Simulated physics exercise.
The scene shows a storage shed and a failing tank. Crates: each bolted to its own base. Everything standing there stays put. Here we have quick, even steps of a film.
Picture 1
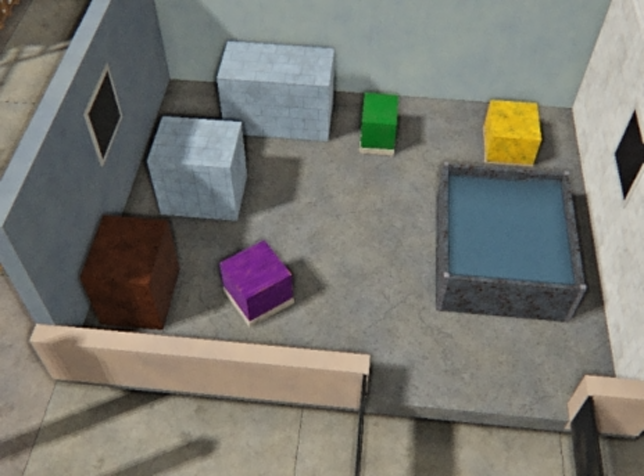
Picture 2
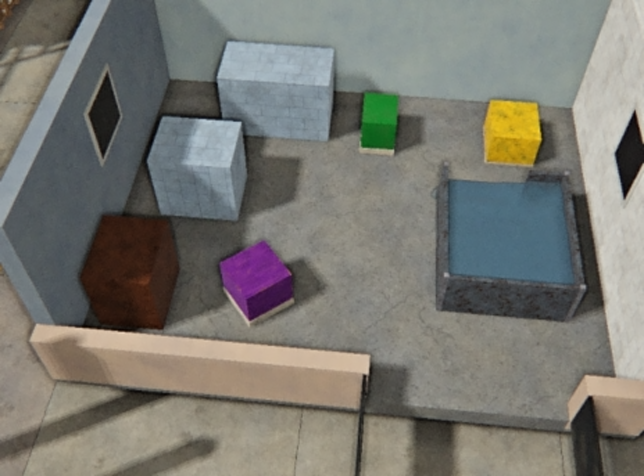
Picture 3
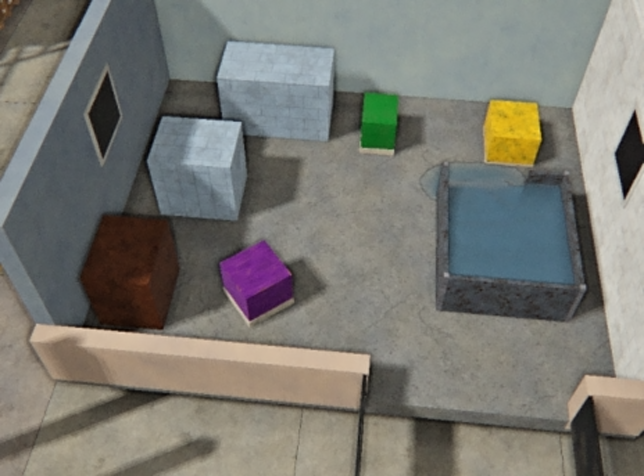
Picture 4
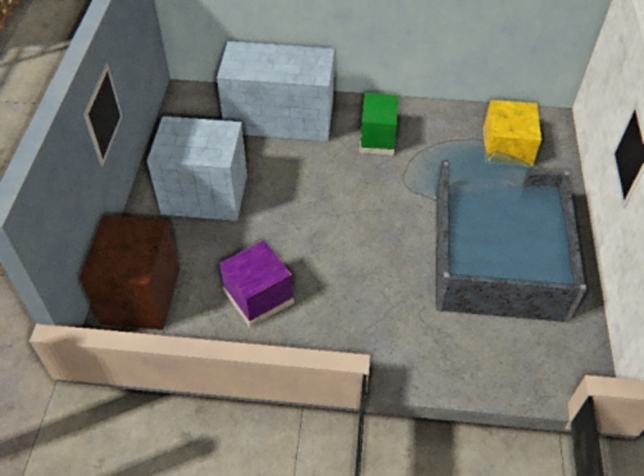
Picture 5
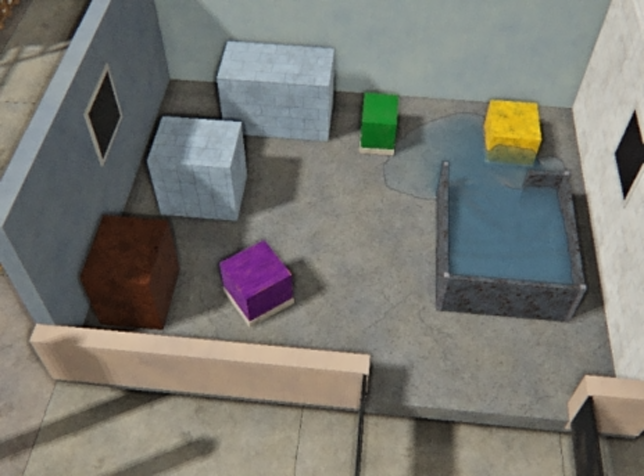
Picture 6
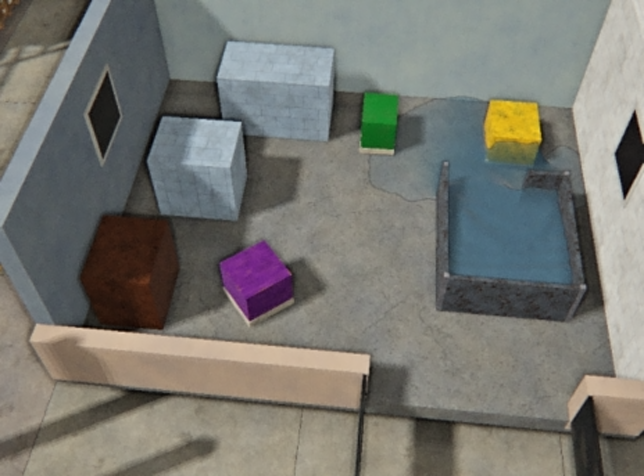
Water poured through a gap in the far side of the open grey tank and spread over the floor in a widening puddle, reaching around the yellow block and out toward the green one.
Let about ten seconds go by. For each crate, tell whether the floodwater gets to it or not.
Outcome: Purple crate: Spared; green crate: Reached; yellow crate: Reached.
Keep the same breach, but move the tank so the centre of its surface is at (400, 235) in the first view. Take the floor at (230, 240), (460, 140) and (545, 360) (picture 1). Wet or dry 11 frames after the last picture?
The first spot is not reached, the second inundated, and the third not reached.
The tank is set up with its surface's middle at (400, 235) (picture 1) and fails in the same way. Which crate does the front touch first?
Answer: The crate marked green.
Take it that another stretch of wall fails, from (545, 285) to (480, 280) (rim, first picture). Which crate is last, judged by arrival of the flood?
The one in green.
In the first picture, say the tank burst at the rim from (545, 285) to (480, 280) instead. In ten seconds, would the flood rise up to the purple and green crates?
As I see it, the purple one is not reached, and the green one is not reached.
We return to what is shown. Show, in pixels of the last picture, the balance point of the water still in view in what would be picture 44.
Near (421, 201).
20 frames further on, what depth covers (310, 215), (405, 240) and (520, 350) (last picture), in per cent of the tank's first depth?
First spot 4 %, second 0 %, third 0 %.
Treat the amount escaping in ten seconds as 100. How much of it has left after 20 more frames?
It comes to around 0 per cent.
A moment on, water covers 20 % of the floor; the purple crate not reached, the green crate water round its plinth, the yellow crate water round its plinth.
Next, water covers 35 % of the floor; the purple crate not reached, the green crate water round its plinth, the yellow crate water round its plinth.
Then, water covers 50 % of the floor; the purple crate water round its plinth, the green crate water round its plinth, the yellow crate water round its plinth.
Later, water covers 90 % of the floor; the purple crate water round its plinth, the green crate water round its plinth, the yellow crate water round its plinth.
In the end, water covers 100 % of the floor; the purple crate stayed above the water, the green crate was topped, the yellow crate was topped.
